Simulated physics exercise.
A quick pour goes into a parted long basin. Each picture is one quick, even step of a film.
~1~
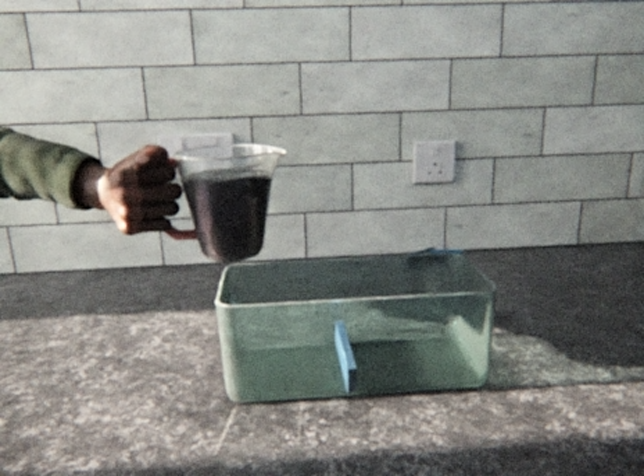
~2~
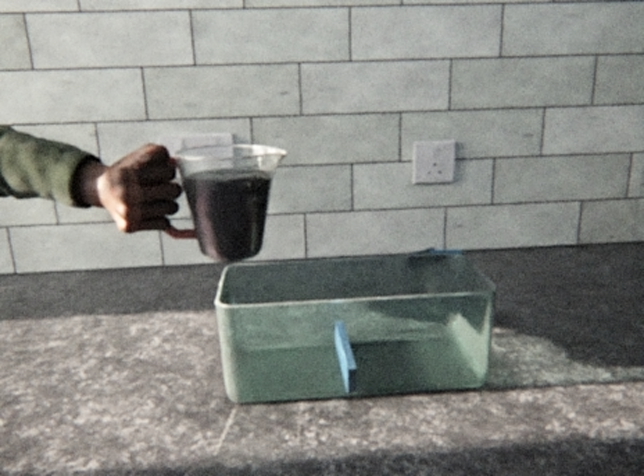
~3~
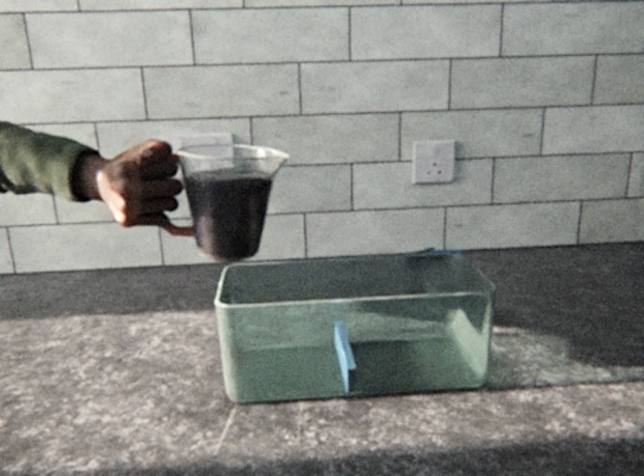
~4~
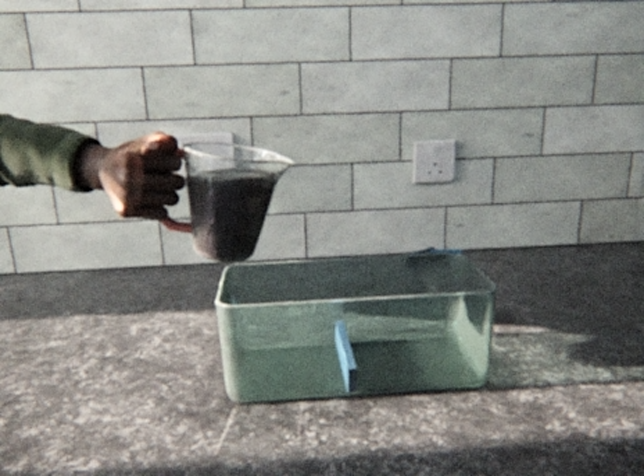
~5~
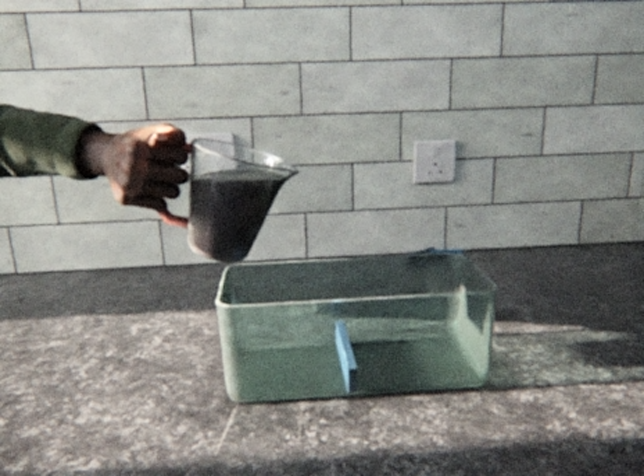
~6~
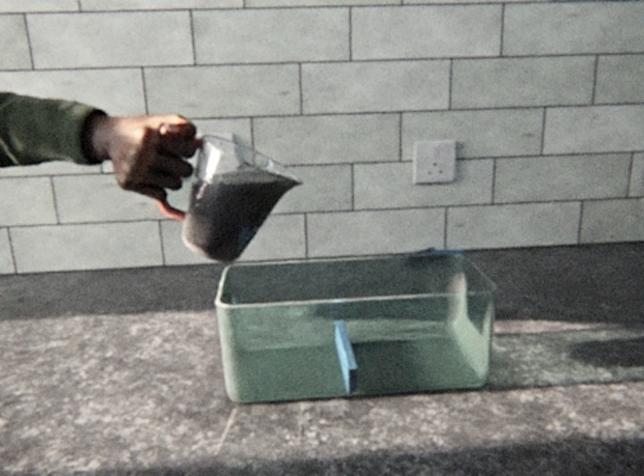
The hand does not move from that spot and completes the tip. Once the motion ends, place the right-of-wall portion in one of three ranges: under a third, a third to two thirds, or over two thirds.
Short answer, the right side holds a middle share of a third to two thirds.
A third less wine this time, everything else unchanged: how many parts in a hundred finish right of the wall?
It should come out close to 30 per cent.
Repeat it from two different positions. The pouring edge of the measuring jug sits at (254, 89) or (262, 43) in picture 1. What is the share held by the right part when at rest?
Roughly 25 in a hundred the first time and 75 in a hundred the second.
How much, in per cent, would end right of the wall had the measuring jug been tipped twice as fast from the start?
Somewhere near 45 percent.
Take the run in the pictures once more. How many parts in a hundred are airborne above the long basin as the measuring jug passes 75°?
15 per cent.
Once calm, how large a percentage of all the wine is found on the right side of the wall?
Close to 55 percent.
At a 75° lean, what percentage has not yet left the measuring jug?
Around 65 in a hundred has not poured out yet.
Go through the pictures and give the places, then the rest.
In the first frame, it leans 0°; its right rim is at (286, 151); the wine meets the walls at (185, 175) and (270, 172); the long basin's rim runs from (222, 286) to (479, 272); the wall's top is at (345, 343).
In the second frame, it leans 1°; its right rim is at (287, 152); the wine meets the walls at (185, 175) and (271, 172).
In the third frame, it leans 5°; its right rim is at (290, 156); the wine meets the walls at (187, 175) and (272, 174).
In the fourth frame, it leans 10°; its right rim is at (295, 162); the wine meets the walls at (190, 175) and (277, 174).
In the fifth frame, it leans 17°; its right rim is at (300, 171); the wine meets the walls at (193, 178) and (284, 175).
In the sixth frame, it leans 26°; its right rim is at (304, 182); the wine meets the walls at (197, 180) and (296, 178).
A moment on, the measuring jug is tipped on its side and 67 per cent is still to pour, 3 is left of the wall and 12 right of it.
Next, the measuring jug is tipped on its side and 19 per cent is still to pour, 24 is left of the wall and 47 right of it.
Then the measuring jug is tipped on its side and 1 per cent is still to pour, 41 is left of the wall and 56 right of it.
Later the measuring jug is tipped on its side and 0 per cent is still to pour, 43 is left of the wall and 56 right of it.
At rest 43 per cent lies left of the wall, 56 right of it and 0 outside.
